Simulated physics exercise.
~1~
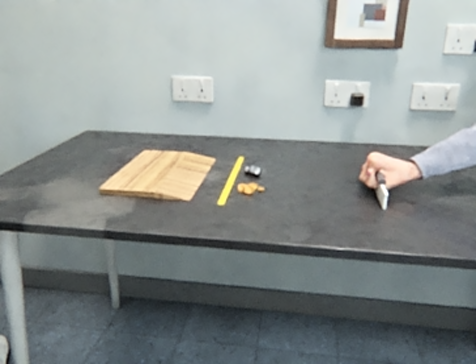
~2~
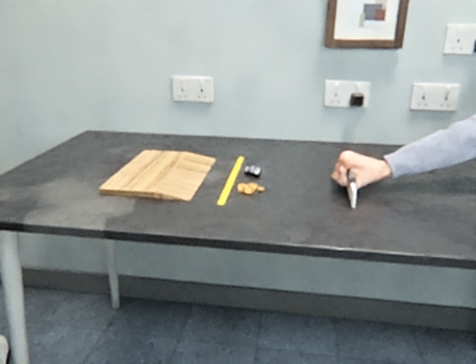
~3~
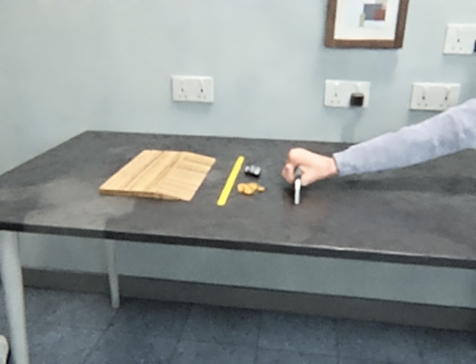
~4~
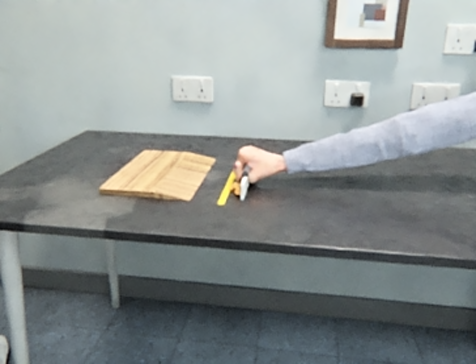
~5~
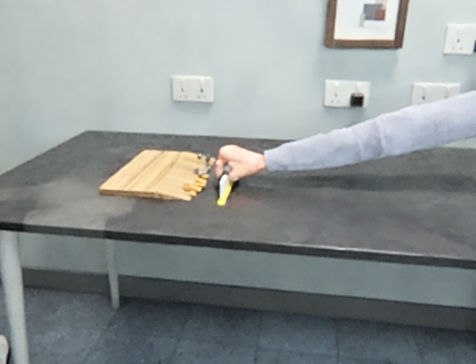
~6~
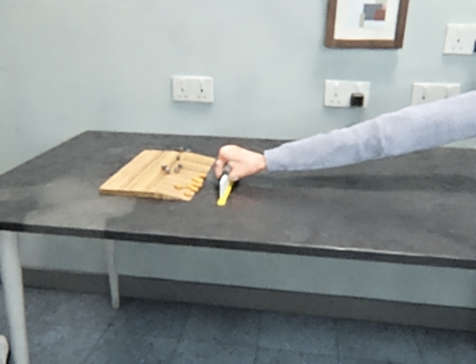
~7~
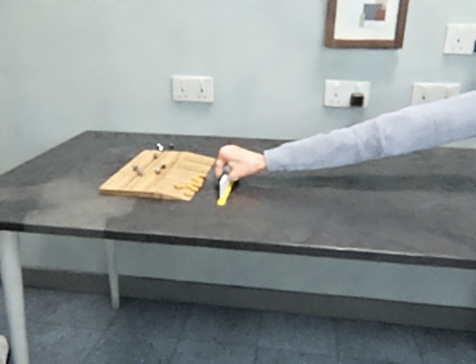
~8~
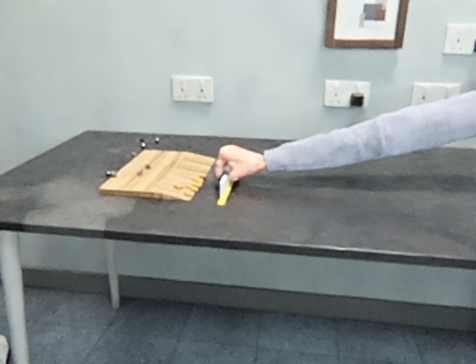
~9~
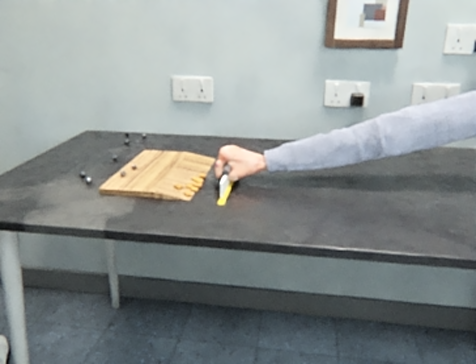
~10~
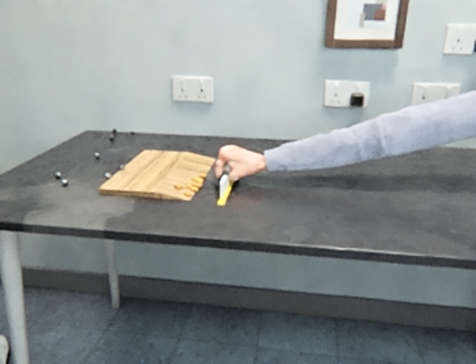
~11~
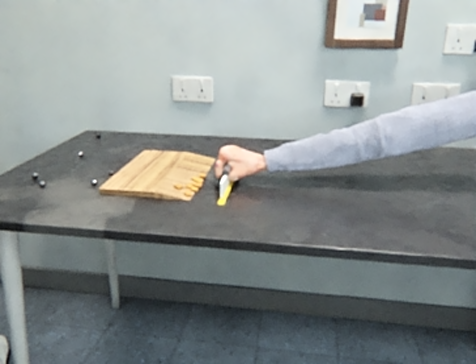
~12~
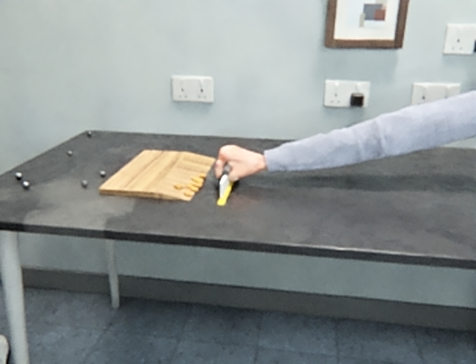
The clip shows a hand sliding a scraper left along a dark table, pushing small dark balls and orange pieces towards a low wooden wedge. It stops at the yellow tape; the balls roll over the wedge onto the table beyond, while the orange pieces rest at its right edge.
